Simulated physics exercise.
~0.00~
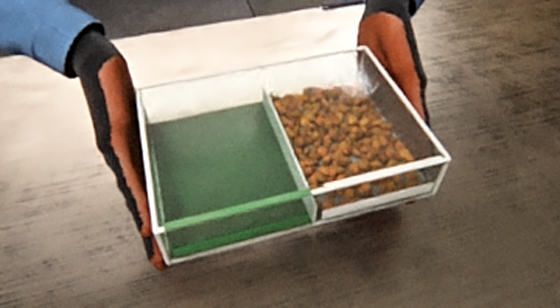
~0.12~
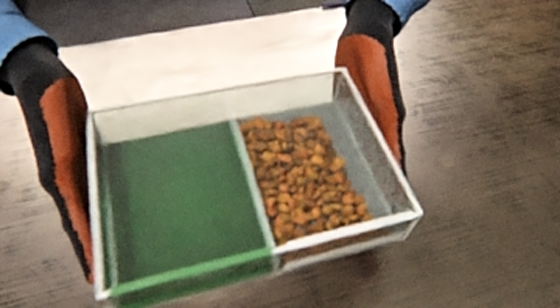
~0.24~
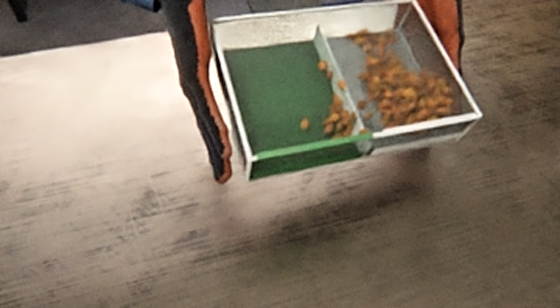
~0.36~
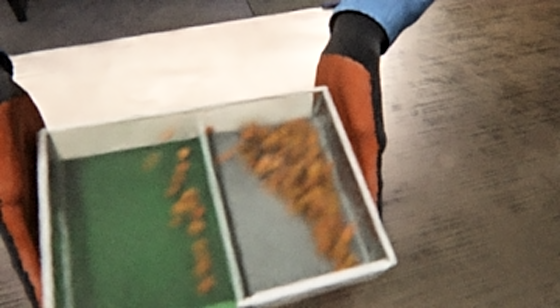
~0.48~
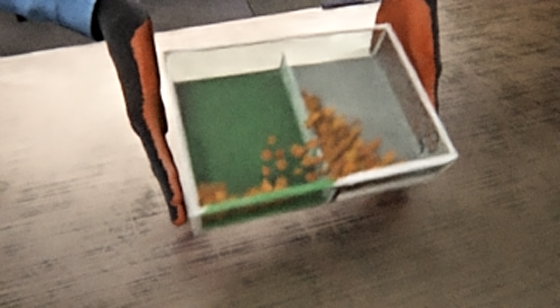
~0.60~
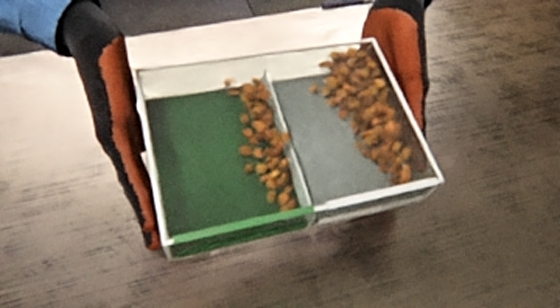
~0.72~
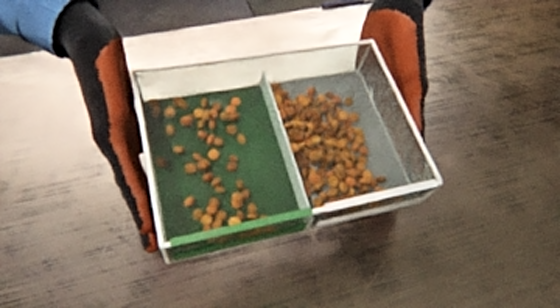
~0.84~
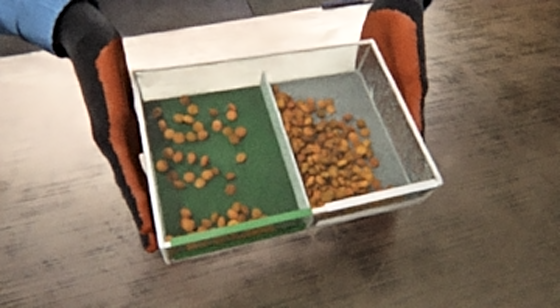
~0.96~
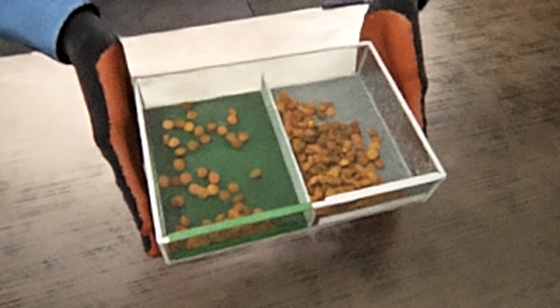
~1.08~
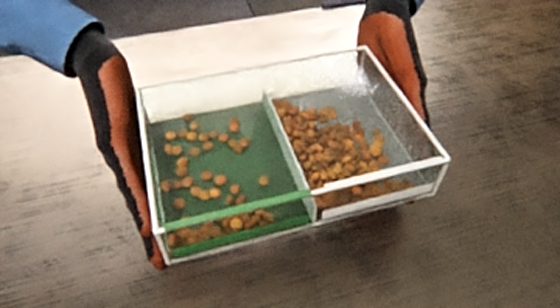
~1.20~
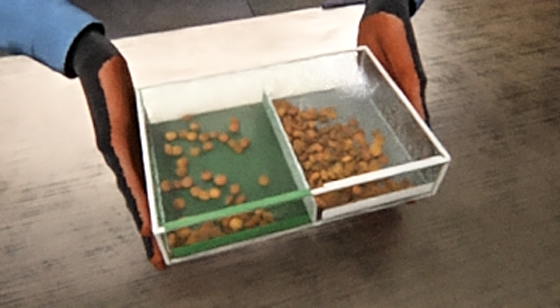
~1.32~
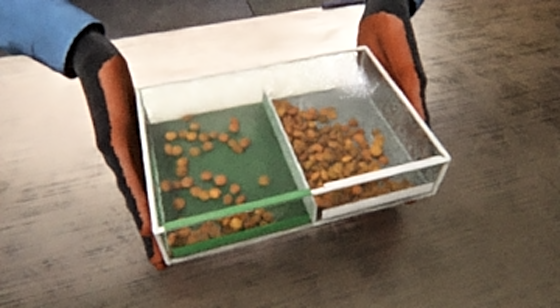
Gloved hands shake a divided box, spilling some brown kibble into the green side.
